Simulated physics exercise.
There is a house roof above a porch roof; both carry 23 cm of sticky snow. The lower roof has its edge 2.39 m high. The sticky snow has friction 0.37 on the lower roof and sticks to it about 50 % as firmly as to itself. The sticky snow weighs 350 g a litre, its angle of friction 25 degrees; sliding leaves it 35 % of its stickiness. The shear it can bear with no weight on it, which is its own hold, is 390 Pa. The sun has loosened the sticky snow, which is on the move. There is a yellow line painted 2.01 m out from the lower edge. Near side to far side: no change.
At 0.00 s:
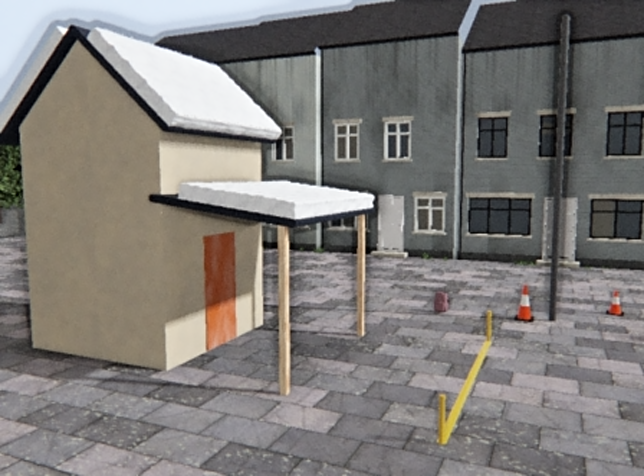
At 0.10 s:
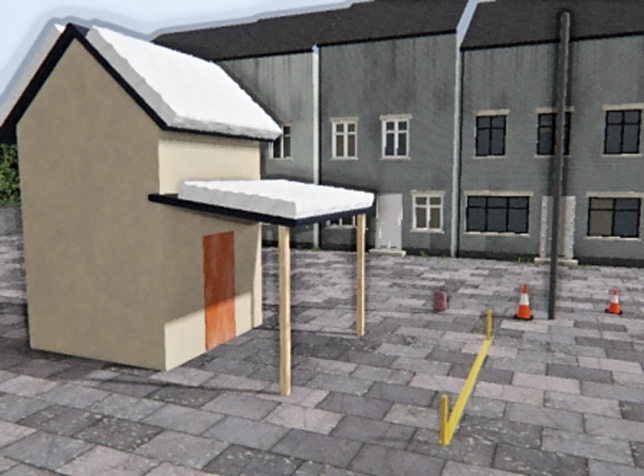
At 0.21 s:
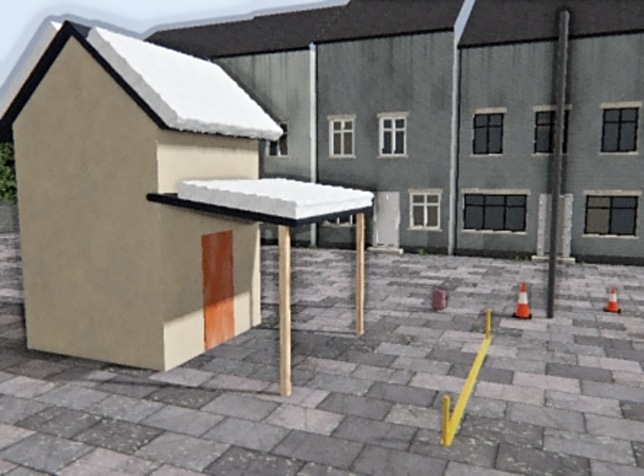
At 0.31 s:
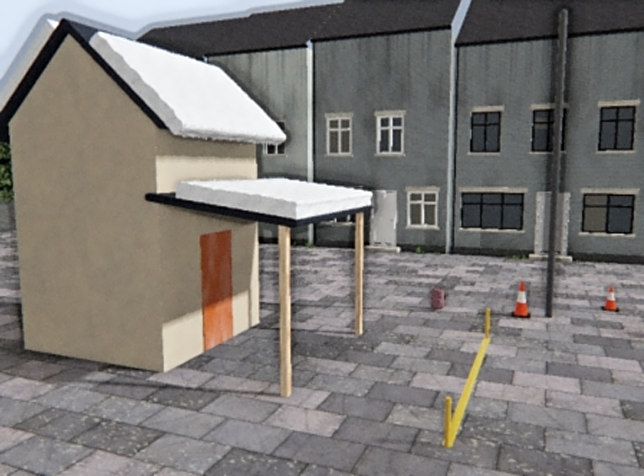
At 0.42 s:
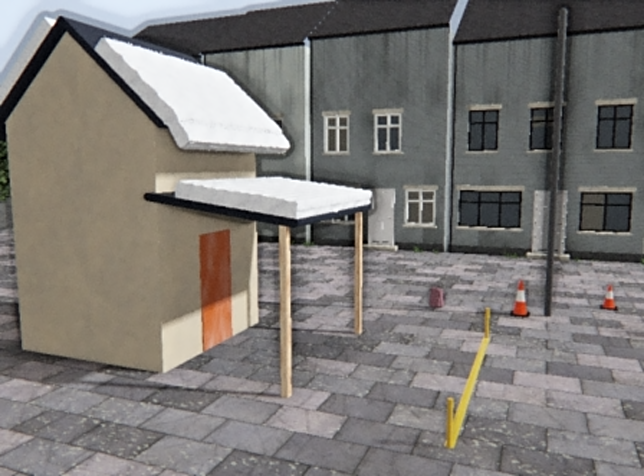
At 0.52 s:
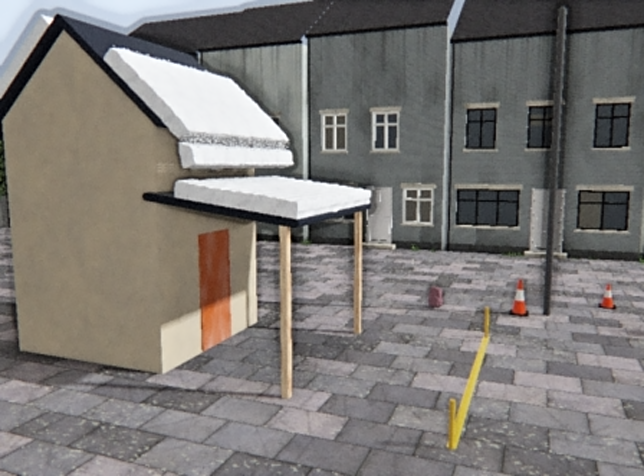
On a paved yard beside grey terraced houses, the thick snow on a small beige house's upper roof slid slowly down towards the porch side, then cracked across near its lower edge, which sagged over the eave.
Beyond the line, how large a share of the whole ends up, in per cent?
Roughly 1 per cent.
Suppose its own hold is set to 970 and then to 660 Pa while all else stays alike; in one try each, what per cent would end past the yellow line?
Respectively 0 % and 0 %.
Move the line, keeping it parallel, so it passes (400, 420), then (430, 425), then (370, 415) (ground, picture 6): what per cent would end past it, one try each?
I'd guess near 6 %, then near 2 %, and near 12 % on the last try.
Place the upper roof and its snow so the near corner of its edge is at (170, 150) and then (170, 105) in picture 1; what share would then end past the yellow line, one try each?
In that order: 0 %, 7 %.
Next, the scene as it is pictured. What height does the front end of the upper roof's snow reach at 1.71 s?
Somewhere around 1.2 metres, I'd say.
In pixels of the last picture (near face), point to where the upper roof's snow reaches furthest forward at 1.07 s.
Roughly at (276, 192).
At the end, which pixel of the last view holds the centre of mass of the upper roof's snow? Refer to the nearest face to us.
The middle is near (272, 250) in that view.
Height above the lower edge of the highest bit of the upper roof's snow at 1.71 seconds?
0.5 m, more or less.
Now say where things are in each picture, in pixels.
In the first picture, leading edge of the sticky snow at (170, 117).
In the second picture, leading edge of the sticky snow at (170, 117), its middle shifted 2.7 cm, 2 % of it past the upper edge, in one piece.
In the third picture, leading edge of the sticky snow at (172, 119), its middle shifted 11 cm, 6 % of it past the upper edge, in one piece.
In the fourth picture, leading edge of the sticky snow at (176, 120), its middle shifted 24 cm, 12 % of it past the upper edge, in one piece.
In the fifth picture, leading edge of the sticky snow at (183, 132), its middle shifted 43 cm, 22 % of it past the upper edge, cracking.
In the sixth picture, leading edge of the sticky snow at (192, 152), its middle shifted 67 cm, 34 % of it past the upper edge, cracking.
After 1.07 s, none is below the lower edge and 0 % is past the line.
After 1.71 s, 15 % is below the lower edge and 0 % is past the line.
After 2.36 s, 26 % is below the lower edge and 1 % is past the line.
After 3.00 s, 26 % is below the lower edge and 1 % is past the line.
After 3.40 s, at the end, 26 % is below the lower edge and 1 % is past the line.
